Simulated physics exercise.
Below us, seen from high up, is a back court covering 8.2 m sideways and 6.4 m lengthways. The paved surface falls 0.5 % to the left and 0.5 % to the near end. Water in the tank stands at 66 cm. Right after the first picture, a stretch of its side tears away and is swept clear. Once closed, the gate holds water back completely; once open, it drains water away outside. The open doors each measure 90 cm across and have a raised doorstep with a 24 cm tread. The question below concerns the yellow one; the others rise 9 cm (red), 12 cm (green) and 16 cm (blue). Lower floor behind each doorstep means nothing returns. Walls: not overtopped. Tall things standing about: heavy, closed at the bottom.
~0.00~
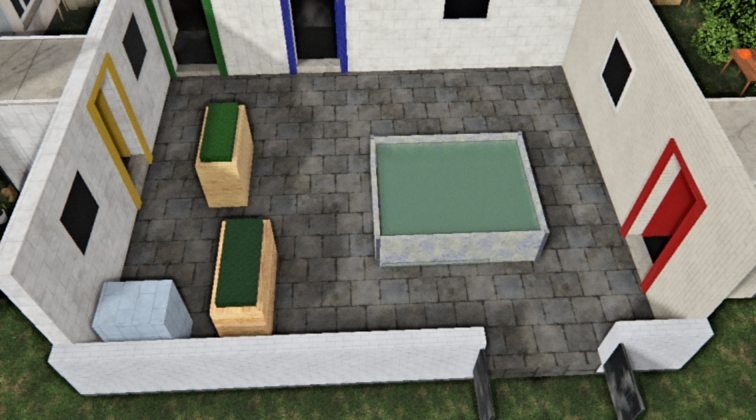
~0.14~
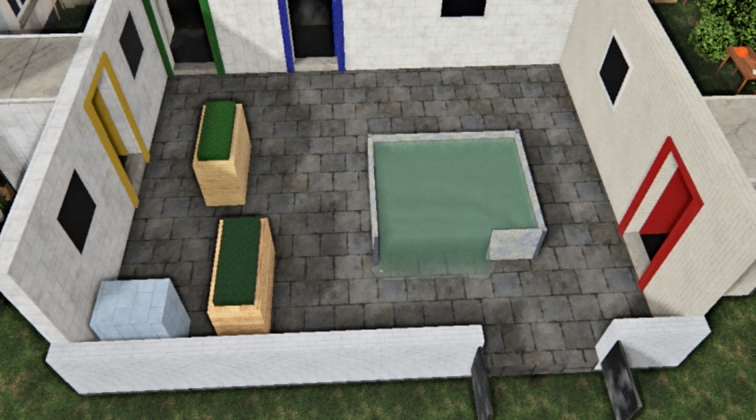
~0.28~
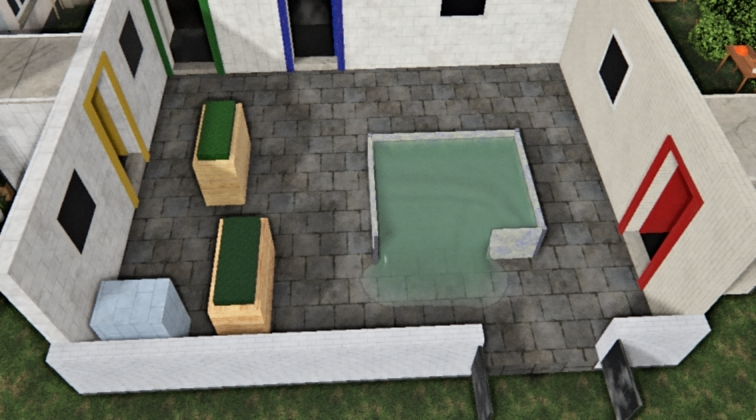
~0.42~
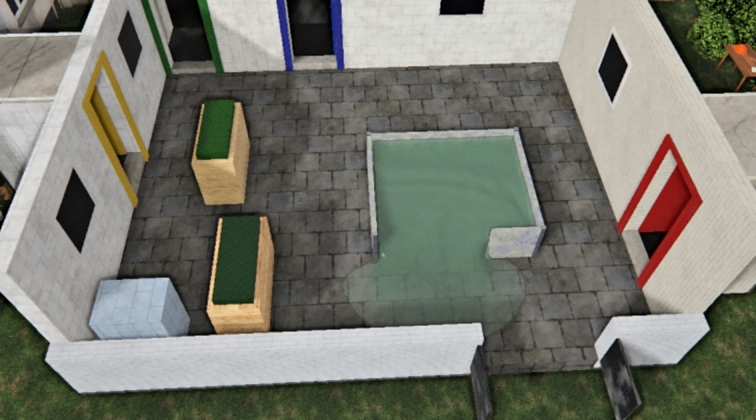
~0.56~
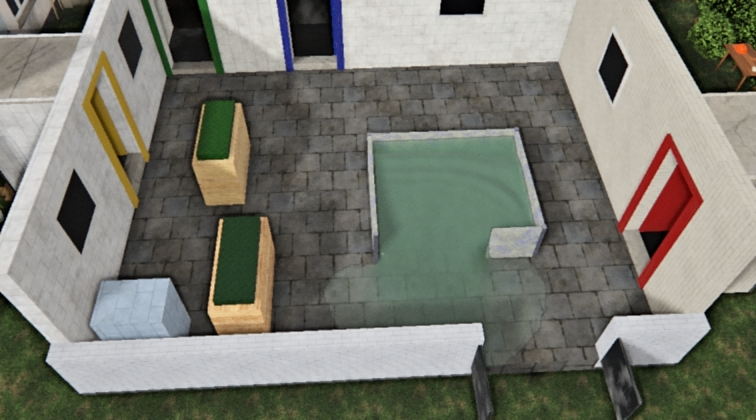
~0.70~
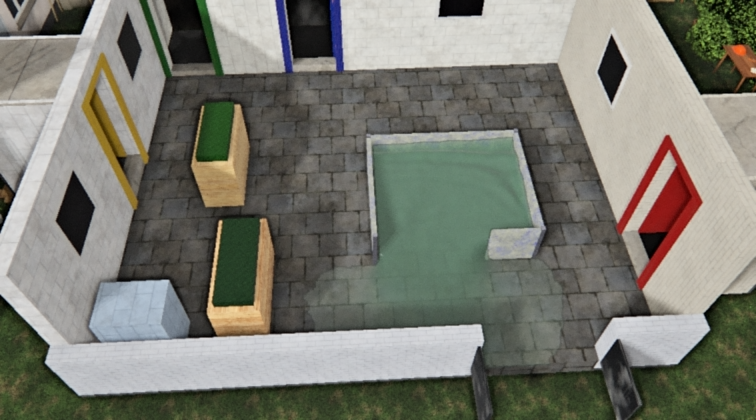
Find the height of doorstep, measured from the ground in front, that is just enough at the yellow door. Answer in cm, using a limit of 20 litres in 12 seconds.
Roughly 6.5 cm is just enough.
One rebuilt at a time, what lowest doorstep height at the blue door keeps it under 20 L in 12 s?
Blue: 7.0 cm.
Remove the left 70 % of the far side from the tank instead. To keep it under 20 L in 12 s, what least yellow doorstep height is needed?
A minimum of about 7.0 cm.
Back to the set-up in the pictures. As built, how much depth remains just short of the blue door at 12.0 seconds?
Depth: Near 5.0 cm.
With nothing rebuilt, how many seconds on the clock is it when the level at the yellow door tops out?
About 5.0 seconds.
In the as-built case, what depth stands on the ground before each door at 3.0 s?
In cm: Yellow 0, red 0, green 0, blue 0.
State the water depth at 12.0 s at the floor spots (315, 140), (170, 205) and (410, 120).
In that order: 6, 7 and 3 cm.
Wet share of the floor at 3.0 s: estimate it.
Wet share: Near 35 %.
After 1.4 s water covers 15 % of the floor, deepest (50 cm) near (423, 342); it has not reached the yellow door.
After 3.0 s water covers 35 % of the floor, deepest (42 cm) near (198, 365); it has not reached the yellow door.
After 12.0 s water covers 100 % of the floor, deepest (10 cm) near (195, 224); 8 cm at the yellow door, 0 litres in over its 26 cm doorstep.
At the yellow door as built, the water arrived by 4.0 s and peaked near 11 cm at 5.0 s.
With a doorstep of 6 cm, 25 litres would have come in within the 12 s; with 7 cm, 15 litres. So under 20 litres takes about 6.5 cm.
